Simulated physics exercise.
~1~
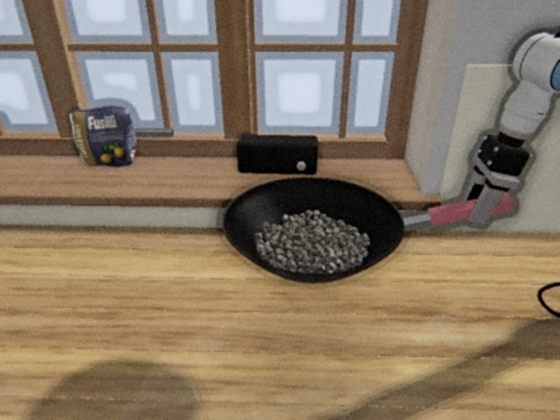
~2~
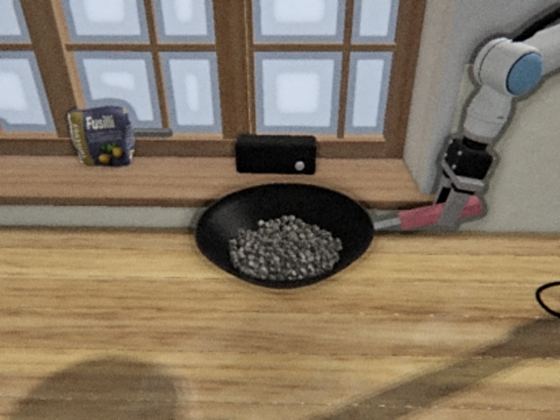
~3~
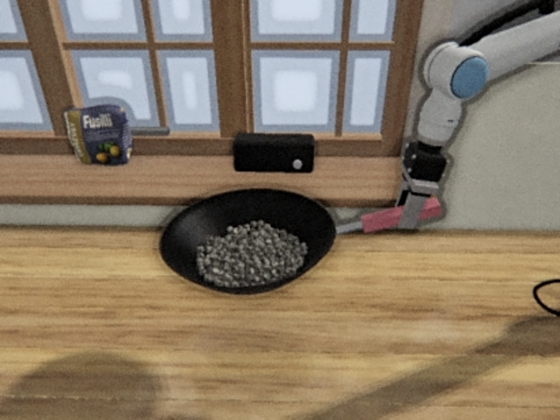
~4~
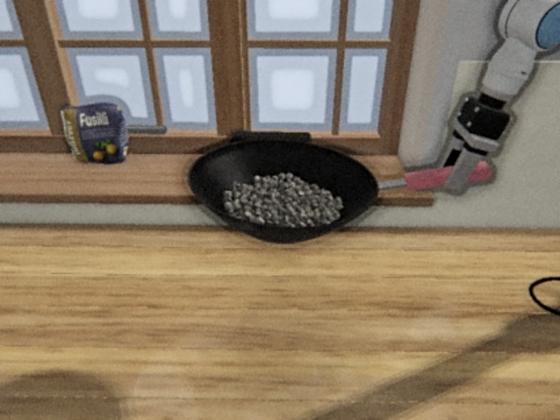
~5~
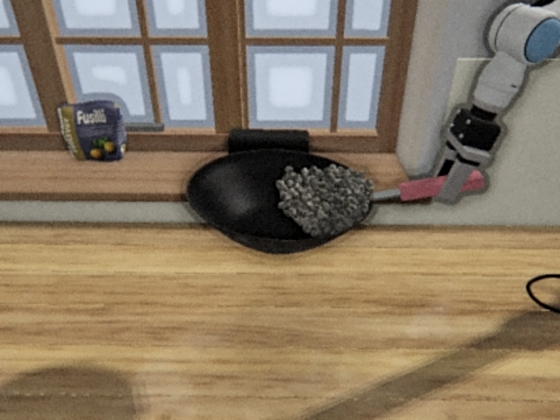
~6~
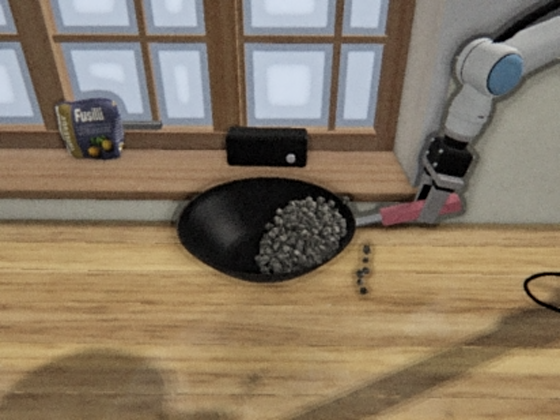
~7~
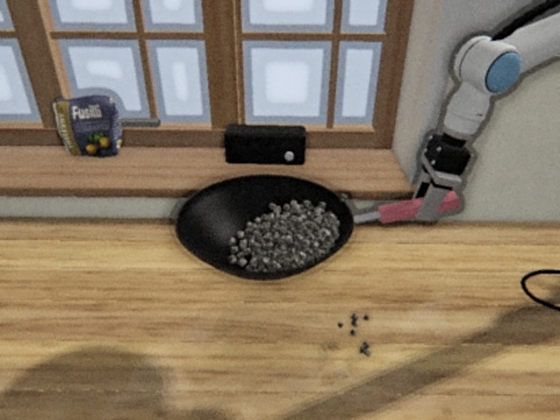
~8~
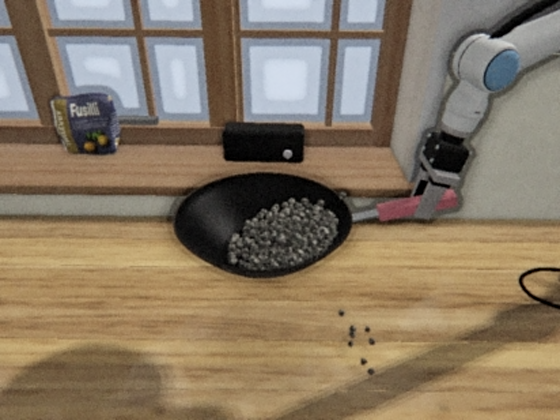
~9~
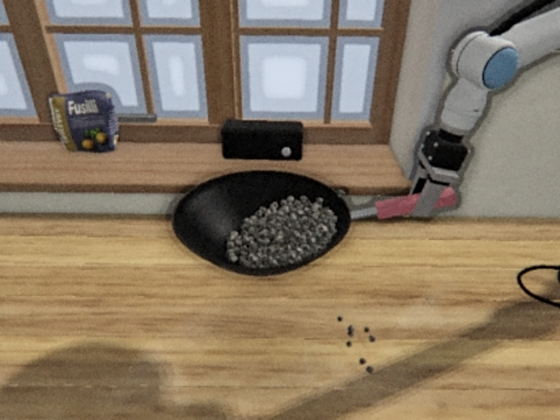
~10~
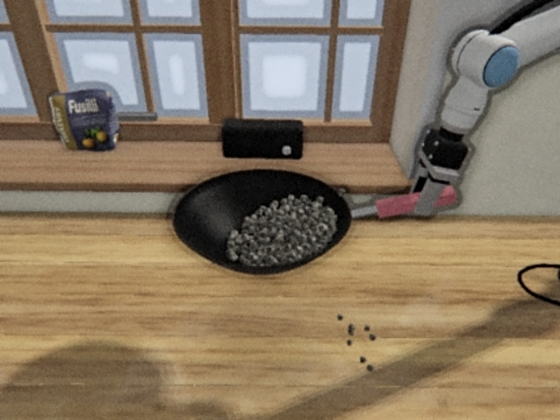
A robot arm slid a black wok of small grey pebbles left above a wooden counter, swung it back up to the right and lowered it again, spilling a few pebbles onto the counter before holding still with most still inside.
